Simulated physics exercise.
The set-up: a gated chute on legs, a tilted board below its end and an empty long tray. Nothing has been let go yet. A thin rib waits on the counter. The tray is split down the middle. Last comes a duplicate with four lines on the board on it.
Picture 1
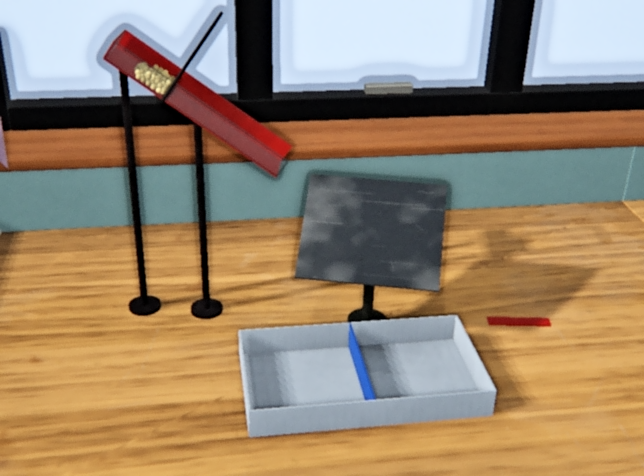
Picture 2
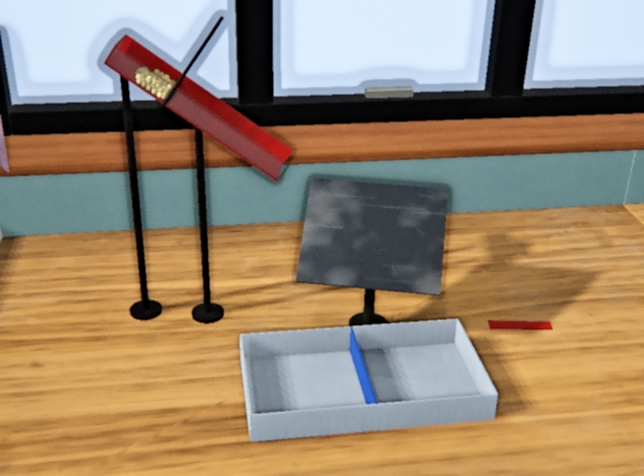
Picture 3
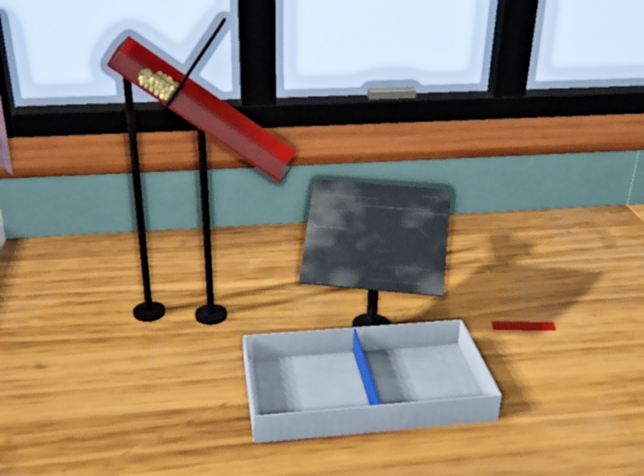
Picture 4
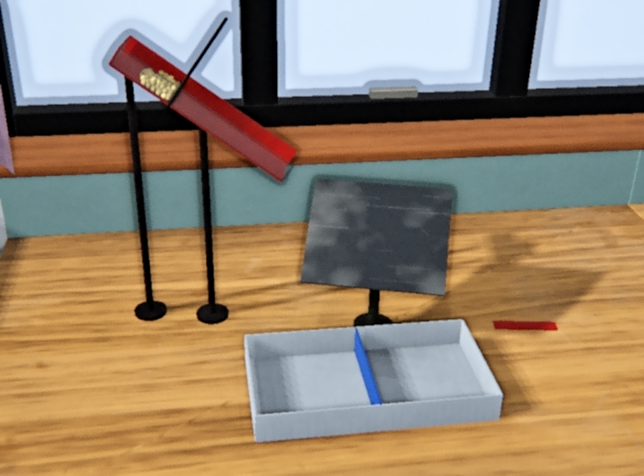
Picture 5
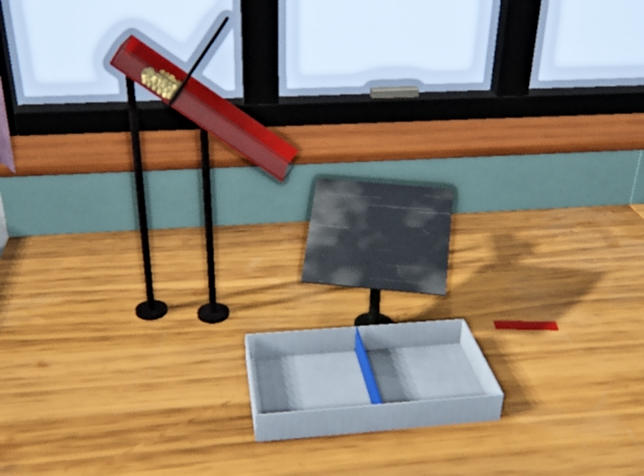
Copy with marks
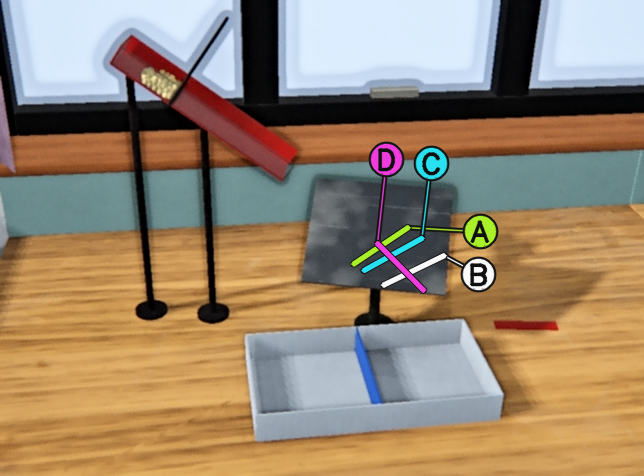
Nothing in the set-up moves of its own accord; the whole view only shifts very slightly, then settles. Pale beans stay bunched behind the gate in the sloping red chute, above a tilted dark board and an empty divided tray, while a thin red strip lies on the wooden counter.
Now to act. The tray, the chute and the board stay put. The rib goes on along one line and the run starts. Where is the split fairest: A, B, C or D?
Go for B.
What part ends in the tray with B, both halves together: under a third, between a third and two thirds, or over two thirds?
Over two thirds.
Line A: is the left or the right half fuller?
More lands on the left.
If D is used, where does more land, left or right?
Right.
On the marked copy, line A from (408, 227) to (353, 263); line B from (444, 255) to (383, 285); line C from (422, 238) to (364, 270); line D from (377, 243) to (423, 290).
With A, of what is caught, almost all in the left half, about a tenth in the right.
With B, of what is caught, roughly half in the left half, roughly half in the right.
With C, of what is caught, the larger part in the left half, about a tenth in the right.
With D, of what is caught, about a tenth in the left half, the larger part in the right.
